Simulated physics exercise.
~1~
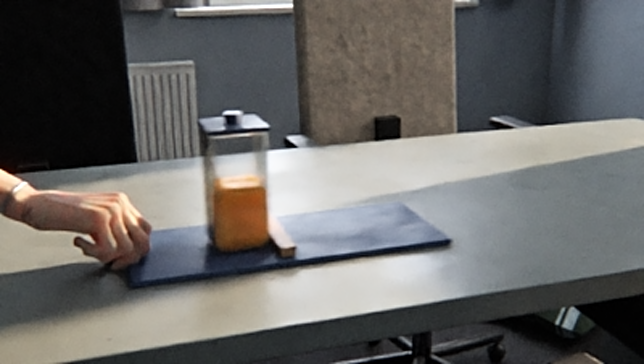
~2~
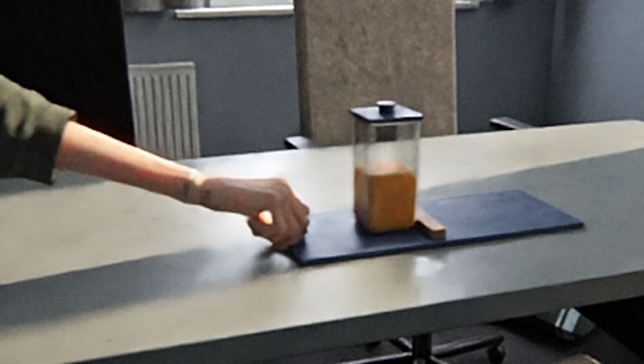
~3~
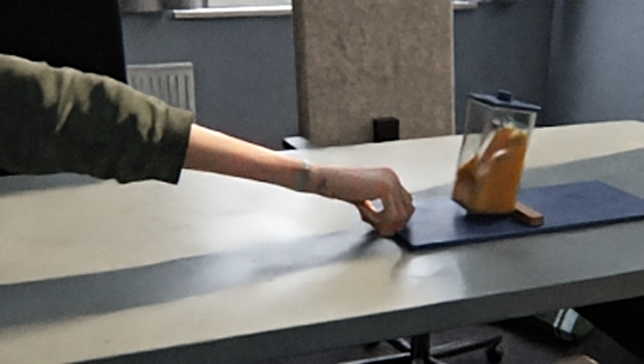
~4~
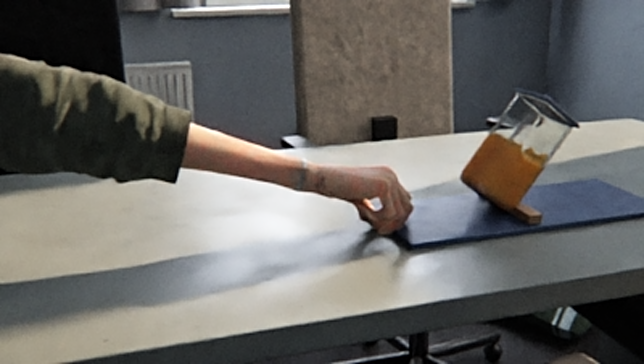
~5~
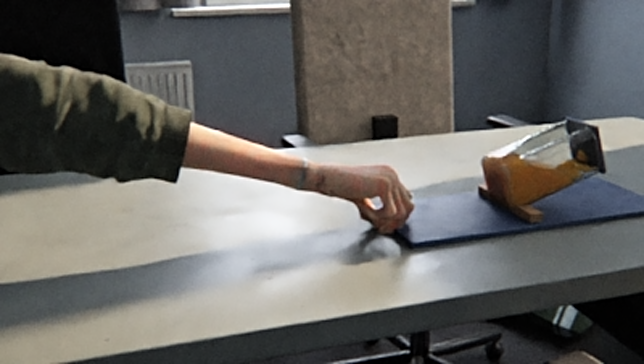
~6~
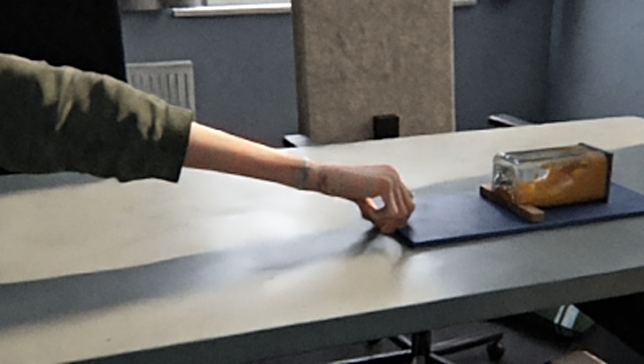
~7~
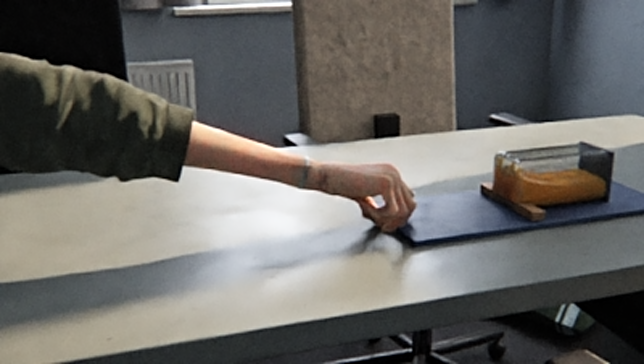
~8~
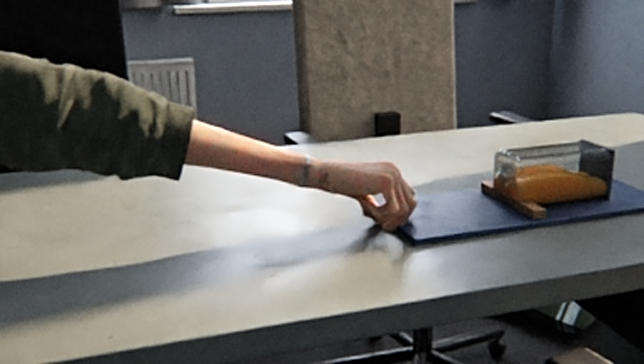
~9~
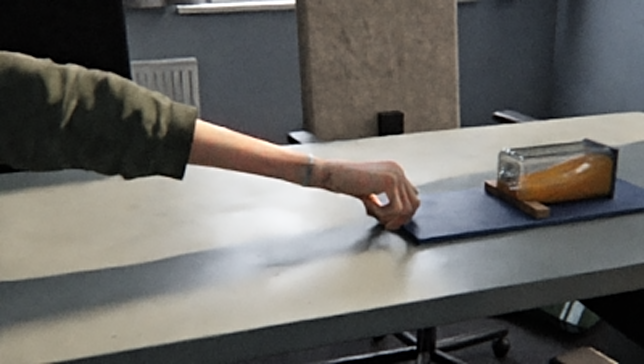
A clear canister partly filled with orange juice toppled over to the right after a hand slid the dark blue board beneath it rightward across a table and stopped, and it ended up lying on its side on the board, its lid still on.
